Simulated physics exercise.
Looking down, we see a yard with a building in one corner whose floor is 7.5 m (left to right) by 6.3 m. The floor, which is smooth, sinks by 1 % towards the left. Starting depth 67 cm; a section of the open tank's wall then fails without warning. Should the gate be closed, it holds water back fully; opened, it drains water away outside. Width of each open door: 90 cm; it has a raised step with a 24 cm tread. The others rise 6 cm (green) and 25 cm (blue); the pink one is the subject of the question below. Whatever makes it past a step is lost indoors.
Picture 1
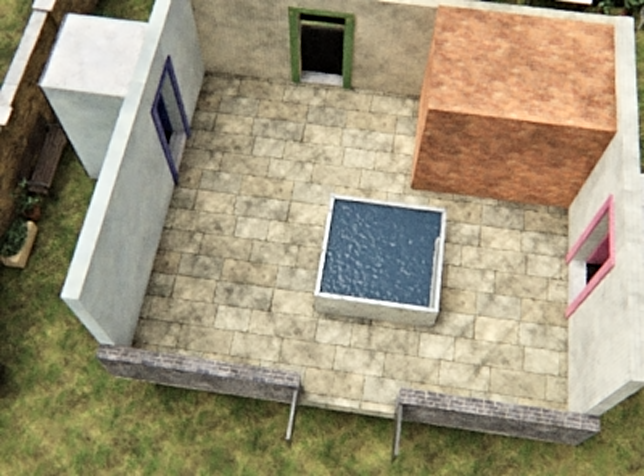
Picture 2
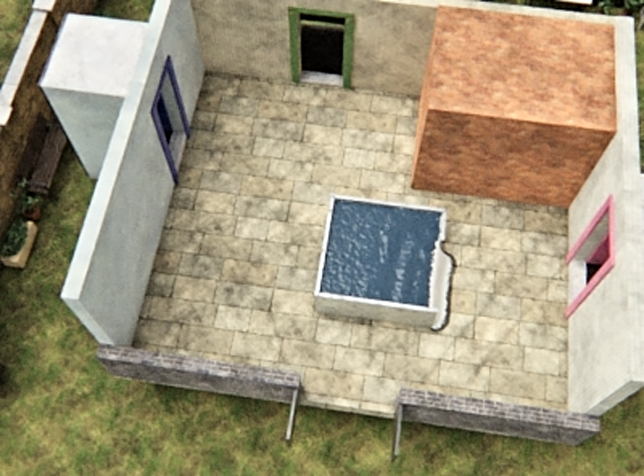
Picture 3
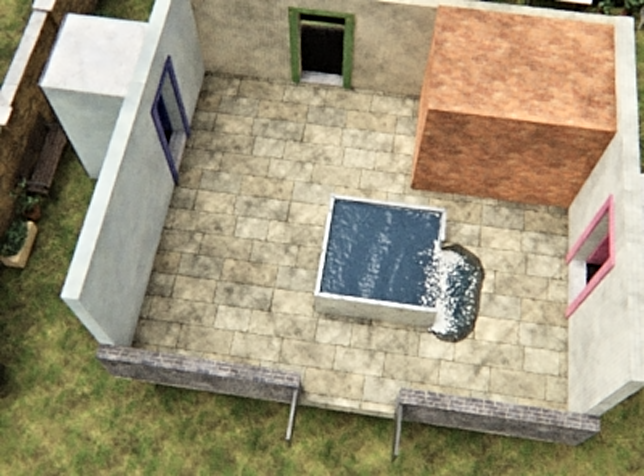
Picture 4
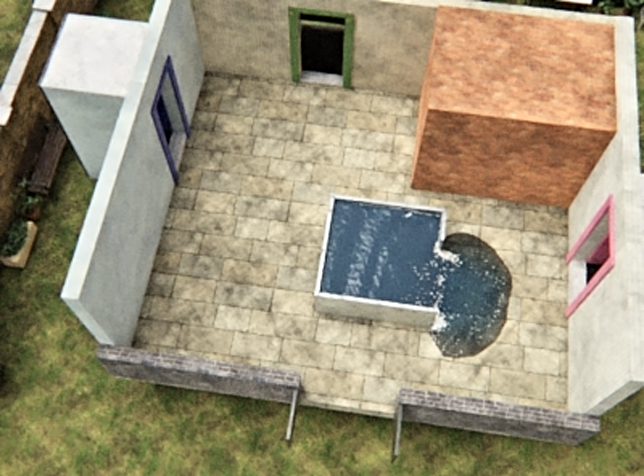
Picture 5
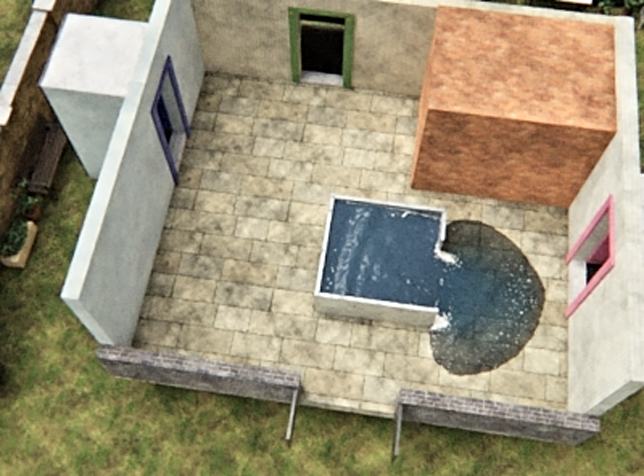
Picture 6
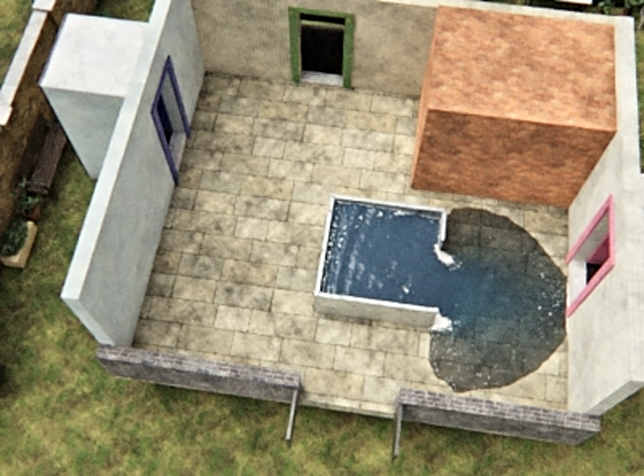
In a walled, paved yard seen from above, water in a low square tank breaks out through an opening on its right side, splashes onto the paving, and spreads in a widening rounded pool toward the pink-framed opening.
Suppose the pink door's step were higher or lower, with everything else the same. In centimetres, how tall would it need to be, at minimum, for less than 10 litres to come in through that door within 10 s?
About 31 cm.
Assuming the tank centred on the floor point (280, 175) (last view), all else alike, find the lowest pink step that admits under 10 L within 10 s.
At least roughly 19 cm high.
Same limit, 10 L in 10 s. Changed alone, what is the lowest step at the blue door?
The blue one would have to be about 7.5 cm high.
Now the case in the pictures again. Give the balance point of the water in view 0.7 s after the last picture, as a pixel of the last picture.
The centre of all the water is around (427, 283).
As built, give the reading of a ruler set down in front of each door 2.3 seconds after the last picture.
In cm: Green 0, pink 22, blue 0.
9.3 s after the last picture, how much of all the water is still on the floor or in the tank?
About 94 %.
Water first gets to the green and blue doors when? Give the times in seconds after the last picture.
Green 8.0 s; blue 4.5 s.
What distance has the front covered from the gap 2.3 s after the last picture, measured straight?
The front sits around 3.2 m out.
Then, 0.7 s after the last picture water covers 25 % of the floor, deepest (37 cm) near (563, 321); 33 cm at the pink door, 13 litres in over its 24 cm step.
Then, 2.3 s after the last picture water covers 30 % of the floor, deepest (30 cm) near (554, 212); 22 cm at the pink door, 49 litres in over its 24 cm step.
Then, 9.3 s after the last picture water covers 90 % of the floor, deepest (12 cm) near (136, 331); 6 cm at the pink door, 50 litres in over its 24 cm step.
At the pink door as built, the water peaked near 33 cm, 0.7 s after the last picture.
With a step of 25.5 cm, 38 litres would have come in within the 10 s; with 34 cm, 2 litres. So under 10 litres takes about 31 cm.
